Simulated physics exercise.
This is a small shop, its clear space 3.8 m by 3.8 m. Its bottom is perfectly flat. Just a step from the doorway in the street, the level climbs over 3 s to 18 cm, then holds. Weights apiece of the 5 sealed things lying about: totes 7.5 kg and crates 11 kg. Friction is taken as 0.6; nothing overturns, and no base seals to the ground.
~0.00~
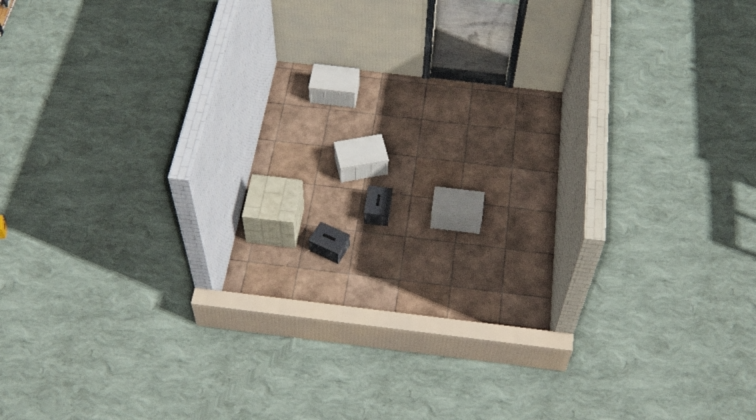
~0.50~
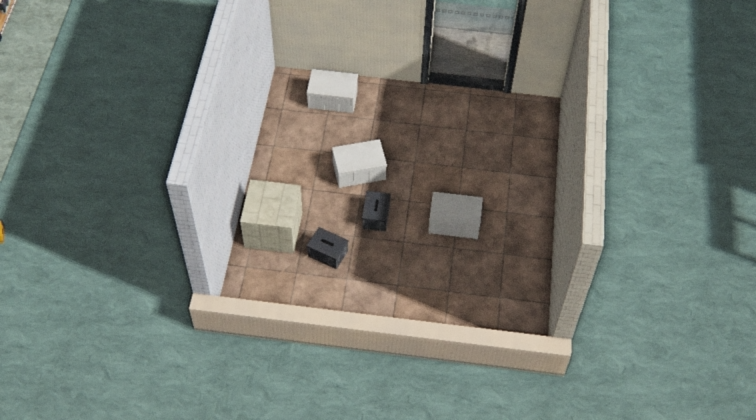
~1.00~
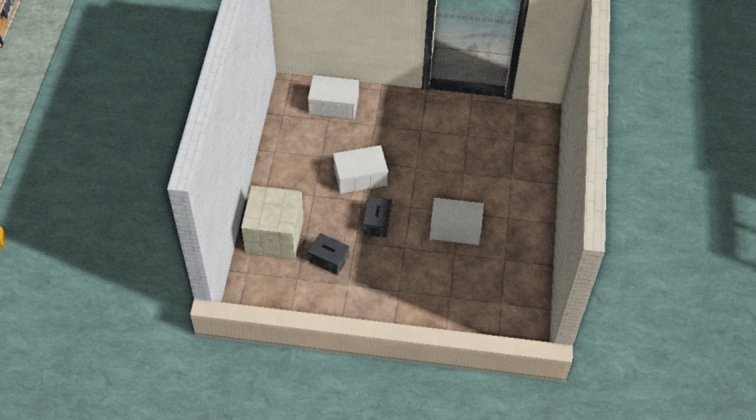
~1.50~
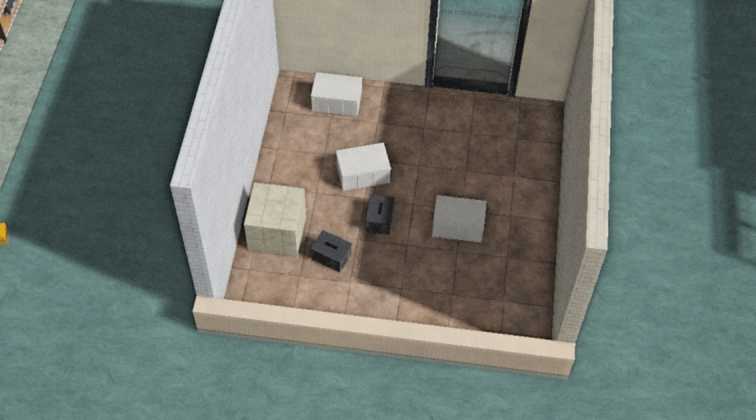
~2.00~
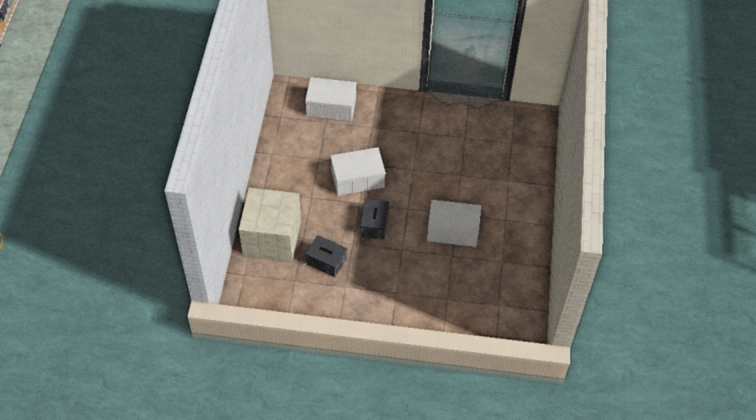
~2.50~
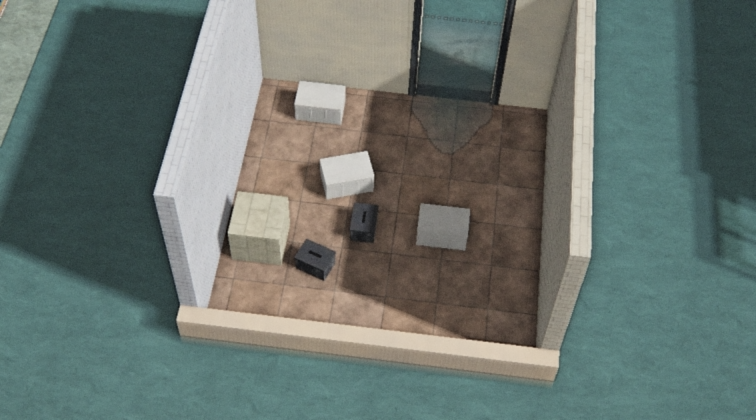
A small, roofless room with a brown tiled floor is seen from high above, pale walls around it and greenish water outside. Three whitish or grey boxes, a cream block at left and two dark slotted boxes between them sit on the floor, below a glass door at the back. The view drifts slightly, the boxes stay put, and a thin, clear sheet of water spreads inward from the doorway.
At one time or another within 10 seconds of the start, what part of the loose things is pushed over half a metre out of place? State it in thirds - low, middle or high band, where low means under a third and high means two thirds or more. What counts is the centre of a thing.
Low band.
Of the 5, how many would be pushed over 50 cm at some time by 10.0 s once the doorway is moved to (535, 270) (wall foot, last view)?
4.
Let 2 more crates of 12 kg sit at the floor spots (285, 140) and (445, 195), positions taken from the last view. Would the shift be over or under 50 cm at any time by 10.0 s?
Taking them in order, the first is within that distance and the second is beyond that distance.
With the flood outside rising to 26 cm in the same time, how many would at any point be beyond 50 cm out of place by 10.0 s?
Then the count would be 3.
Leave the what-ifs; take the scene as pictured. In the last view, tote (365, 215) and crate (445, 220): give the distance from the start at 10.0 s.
First 5 cm, then 150 cm.
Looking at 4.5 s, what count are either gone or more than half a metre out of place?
By my reckoning, 0.
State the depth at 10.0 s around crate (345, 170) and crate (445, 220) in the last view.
Roughly 5 and 10 cm.
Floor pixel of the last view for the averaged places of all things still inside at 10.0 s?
It works out to somewhere near (335, 218) on the floor.
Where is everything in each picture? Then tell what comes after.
A tote at (378, 200), on the bottom; a crate at (334, 78) rests on the ground; 0.0 m2 under water; 0 of 5 have shifted, in the first frame.
A tote at (377, 206), on the bottom; a crate at (332, 83) rests on the ground; water covers 0.0 m2; 0 of 5 have shifted, in the second frame.
A tote at (378, 212), on the bottom; a crate at (334, 89), on the bottom; 0.0 m2 under water; 0 of 5 have shifted, in the third frame.
A tote at (380, 209), on the bottom; a crate at (337, 87), on the bottom; water covers 0.0 m2; 0 of 5 have shifted, in the fourth frame.
A tote at (375, 214) rests on the ground; a crate at (331, 91) rests on the ground; 0.1 m2 under water; 0 of 5 have shifted, in the fifth frame.
A tote at (364, 217), on the bottom; a crate at (320, 95) rests on the ground; water covers 0.6 m2; 0 of 5 have shifted, in the sixth frame.
After 3.5 s 0 of 5 are over 50 cm from their spots; 0 afloat.
After 4.5 s 0 of 5 are over 50 cm from their spots; 0 afloat.
After 7.0 s 1 of 5 are over 50 cm from their spots; 1 afloat.
After 10.0 s 1 of 5 are over 50 cm from their spots, and 1 have been at some point; 3 afloat.
